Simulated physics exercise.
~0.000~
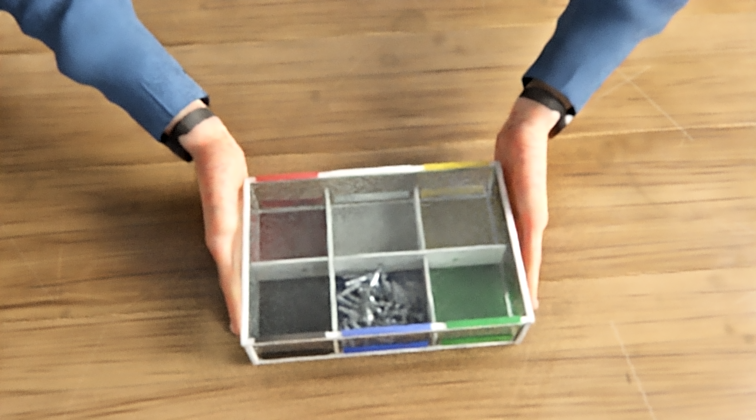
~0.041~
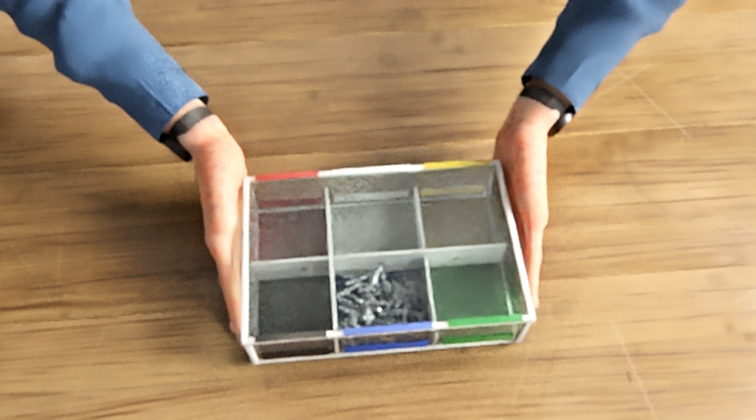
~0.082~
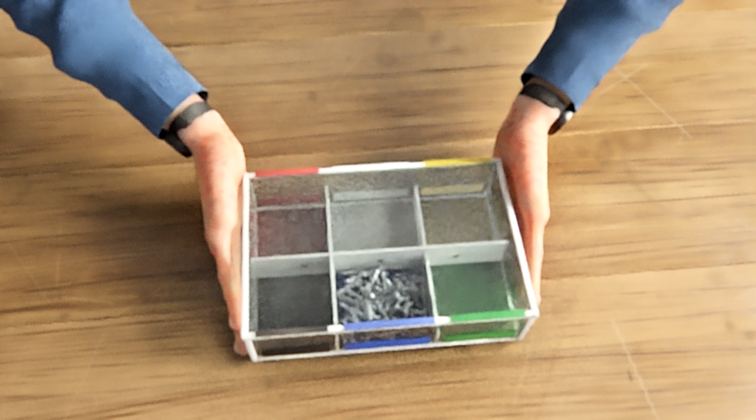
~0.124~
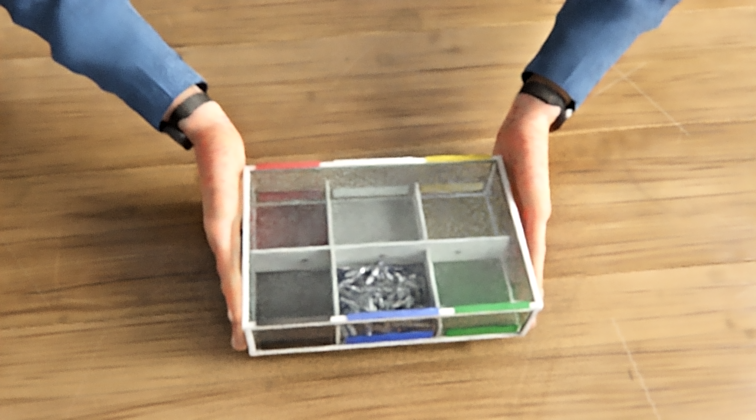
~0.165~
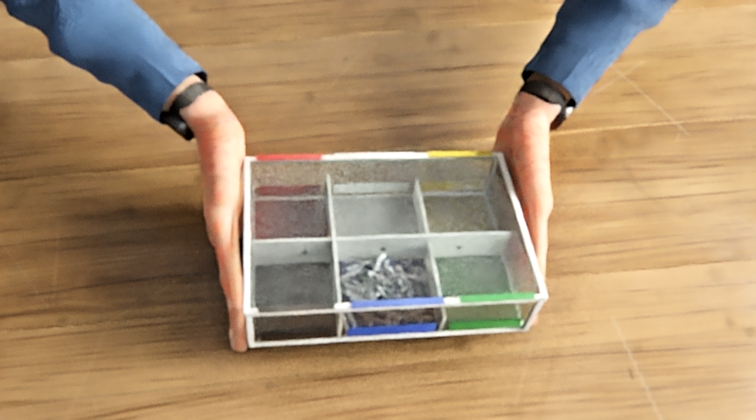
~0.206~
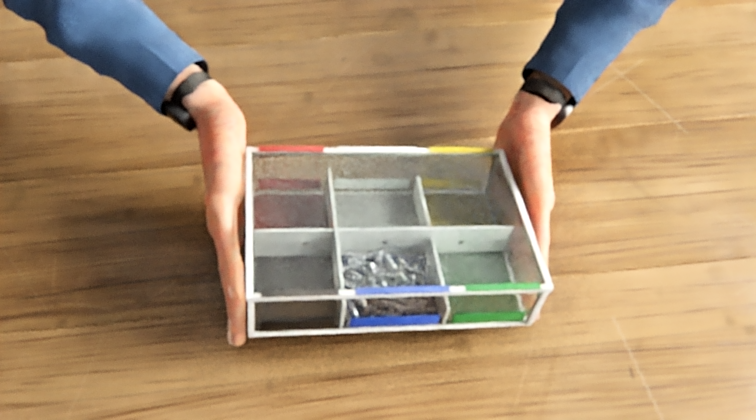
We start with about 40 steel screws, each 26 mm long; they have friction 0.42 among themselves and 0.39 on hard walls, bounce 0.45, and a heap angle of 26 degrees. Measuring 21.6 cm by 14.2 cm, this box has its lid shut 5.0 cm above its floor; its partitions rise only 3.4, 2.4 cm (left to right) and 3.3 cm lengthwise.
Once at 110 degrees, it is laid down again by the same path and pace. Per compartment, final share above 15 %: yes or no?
Red compartment no; blue compartment no; green compartment no; yellow compartment yes; white compartment no; black compartment no.
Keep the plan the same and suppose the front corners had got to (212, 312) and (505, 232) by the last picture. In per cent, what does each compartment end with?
Red 35; blue 55; green 0; yellow 0; white 0; black 10.
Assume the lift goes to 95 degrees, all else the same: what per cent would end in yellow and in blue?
In per cent, yellow gets 70, blue gets 30.
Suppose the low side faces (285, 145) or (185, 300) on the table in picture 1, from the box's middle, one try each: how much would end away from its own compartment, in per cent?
The share comes to about 35 in a hundred, then about 75 in a hundred.
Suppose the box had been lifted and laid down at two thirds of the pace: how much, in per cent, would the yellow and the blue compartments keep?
In that case yellow keeps 100 per cent while blue keeps 0 per cent.
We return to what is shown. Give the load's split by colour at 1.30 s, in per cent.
Red 0, blue 30, green 5, yellow 55, white 10, black 0.
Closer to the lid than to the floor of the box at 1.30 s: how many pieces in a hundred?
I'd say around 90 percent of the pieces.
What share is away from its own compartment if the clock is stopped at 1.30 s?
Reading: Close to 70 %.
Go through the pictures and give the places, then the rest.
In the first frame, box tilt 0 degrees, front corners at (247, 340) and (527, 318); blue 100 %.
In the second frame, box tilt 1 degrees, front corners at (247, 339) and (529, 316).
In the third frame, box tilt 3 degrees, front corners at (248, 334) and (531, 312).
In the fourth frame, box tilt 6 degrees, front corners at (248, 324) and (536, 304), lowest corner right back.
In the fifth frame, box tilt 10 degrees, front corners at (250, 310) and (540, 295), lowest corner right back.
In the sixth frame, box tilt 13 degrees, front corners at (252, 295) and (546, 286), lowest corner right back; blue 100 %. The box's pace is about 90 degrees a second.
After 1.30 s, tilt 110 degrees; blue 30 %, green 5 %, yellow 55 %, white 10 %.
After 2.03 s, tilt 50 degrees; yellow 100 %.
After 2.79 s, tilt 0 degrees; yellow 100 %.
By 3.4 s all is still; red 0 %, blue 0 %, green 0 %, yellow 100 %, white 0 %, black 0 %.
